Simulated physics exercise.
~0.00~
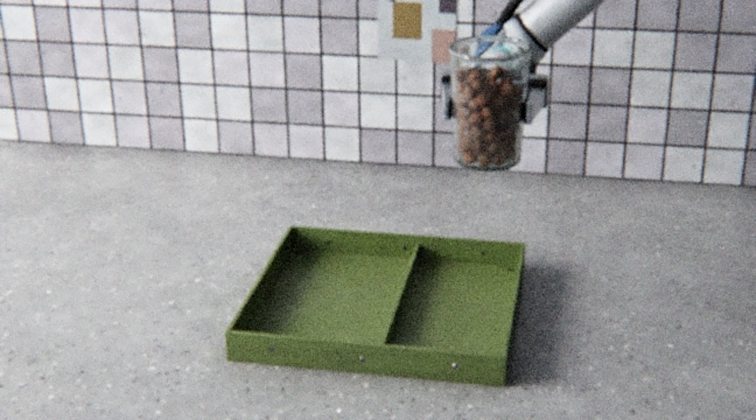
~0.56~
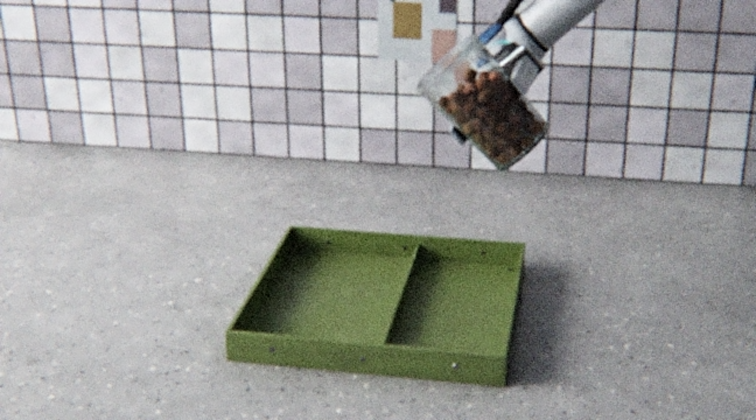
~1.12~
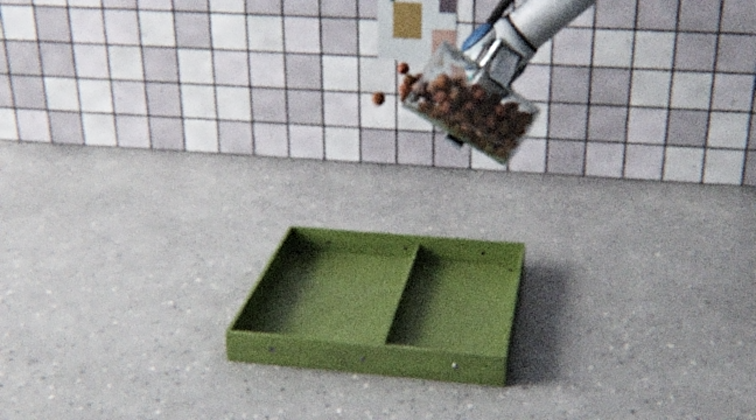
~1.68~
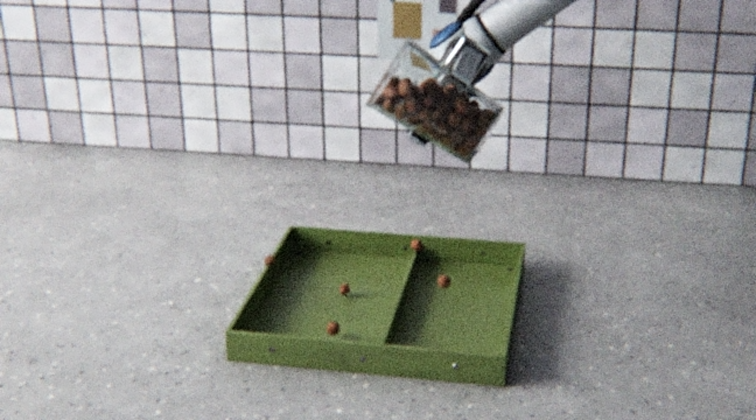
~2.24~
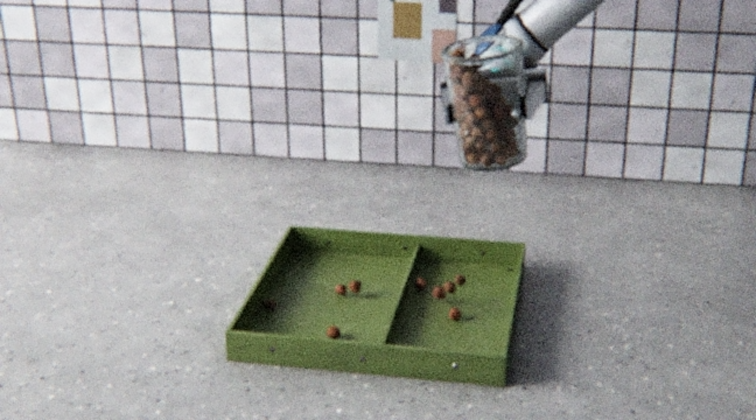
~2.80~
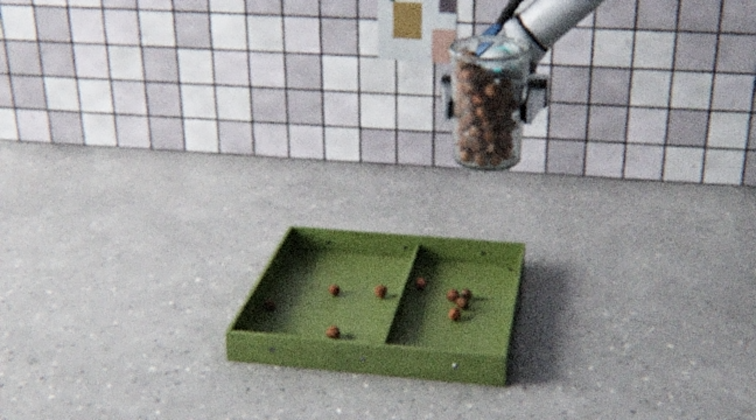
Robot gripper tilting a clear beaker of hazelnuts leftward, spilling a few into both parts of a green tray, then righting it.
